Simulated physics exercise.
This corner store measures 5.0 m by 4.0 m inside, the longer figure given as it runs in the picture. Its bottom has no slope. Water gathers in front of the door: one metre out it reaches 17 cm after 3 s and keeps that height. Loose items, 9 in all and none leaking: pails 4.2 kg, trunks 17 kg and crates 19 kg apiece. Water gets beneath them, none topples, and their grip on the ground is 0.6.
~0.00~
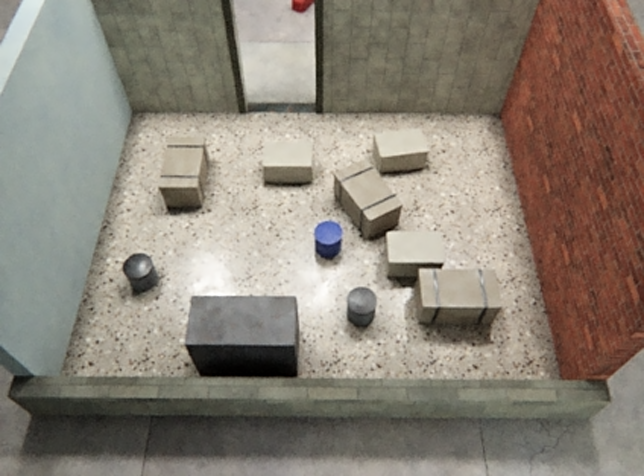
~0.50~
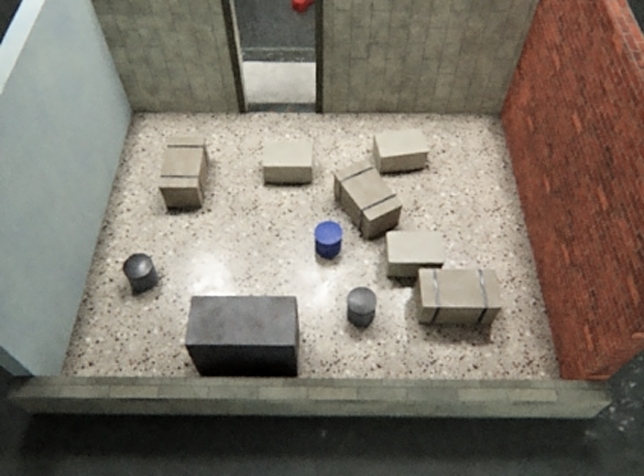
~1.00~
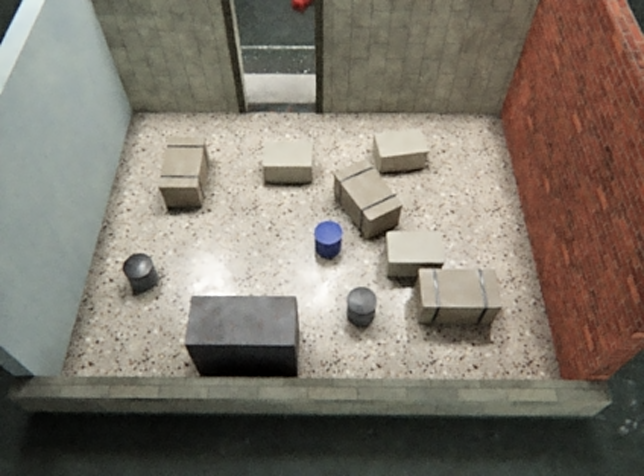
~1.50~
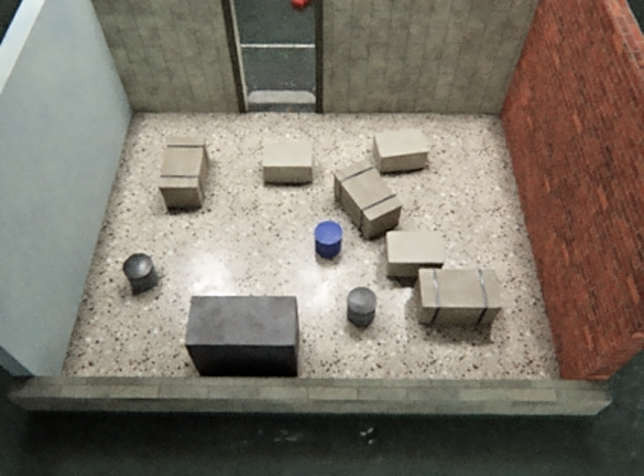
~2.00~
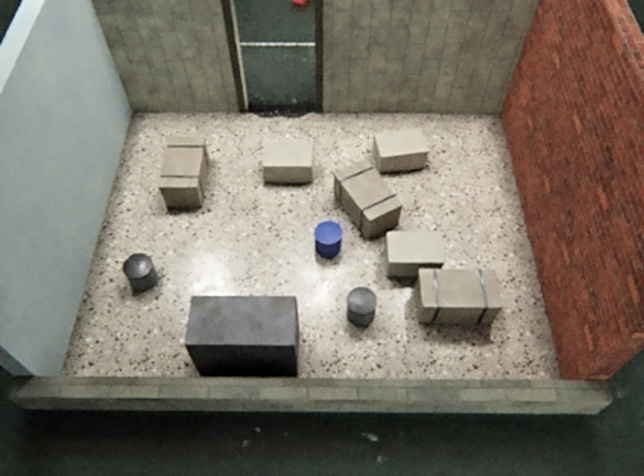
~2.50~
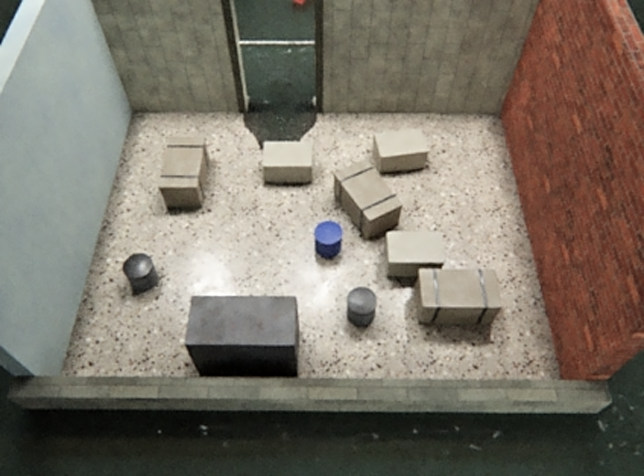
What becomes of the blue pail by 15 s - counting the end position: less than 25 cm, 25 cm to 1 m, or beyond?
The blue pail is nudged along.
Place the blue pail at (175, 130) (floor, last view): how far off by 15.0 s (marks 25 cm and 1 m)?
It is nudged along.
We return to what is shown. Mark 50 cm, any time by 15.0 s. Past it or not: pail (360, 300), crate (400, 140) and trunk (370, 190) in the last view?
In that order: Over, less, short of it.
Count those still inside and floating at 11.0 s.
At that moment 2.
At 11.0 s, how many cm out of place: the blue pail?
About 30 cm.
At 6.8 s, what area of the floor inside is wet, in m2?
Some 14 m2.
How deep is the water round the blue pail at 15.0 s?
Roughly 8 cm.
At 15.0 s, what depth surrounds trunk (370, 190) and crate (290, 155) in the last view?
About 6 and 7 cm.
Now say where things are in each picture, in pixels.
The first picture shows the blue pail at (328, 232) rests on the ground; 0.0 m2 under water; 0 of 9 have shifted.
The second picture shows the blue pail at (328, 232) rests on the ground; 0.0 m2 under water; 0 of 9 have shifted.
The third picture shows the blue pail at (328, 232) rests on the ground; water covers 0.0 m2; 0 of 9 have shifted.
The fourth picture shows the blue pail at (328, 232), on the bottom; water covers 0.0 m2; 0 of 9 have shifted.
The fifth picture shows the blue pail at (328, 232), on the bottom; 0.0 m2 under water; 0 of 9 have shifted.
The sixth picture shows the blue pail at (328, 232) rests on the ground; 0.5 m2 under water; 0 of 9 have shifted.
After 3.5 s the blue pail is near (328, 232), 0.0 m from its start, aground; 0 afloat.
After 6.8 s the blue pail is near (328, 232), 0.0 m from its start, aground; 0 afloat.
After 11.0 s the blue pail is near (316, 257), 0.3 m from its start, aground; 2 afloat.
After 15.0 s the blue pail is near (293, 259), 0.5 m from its start, afloat; 6 afloat.
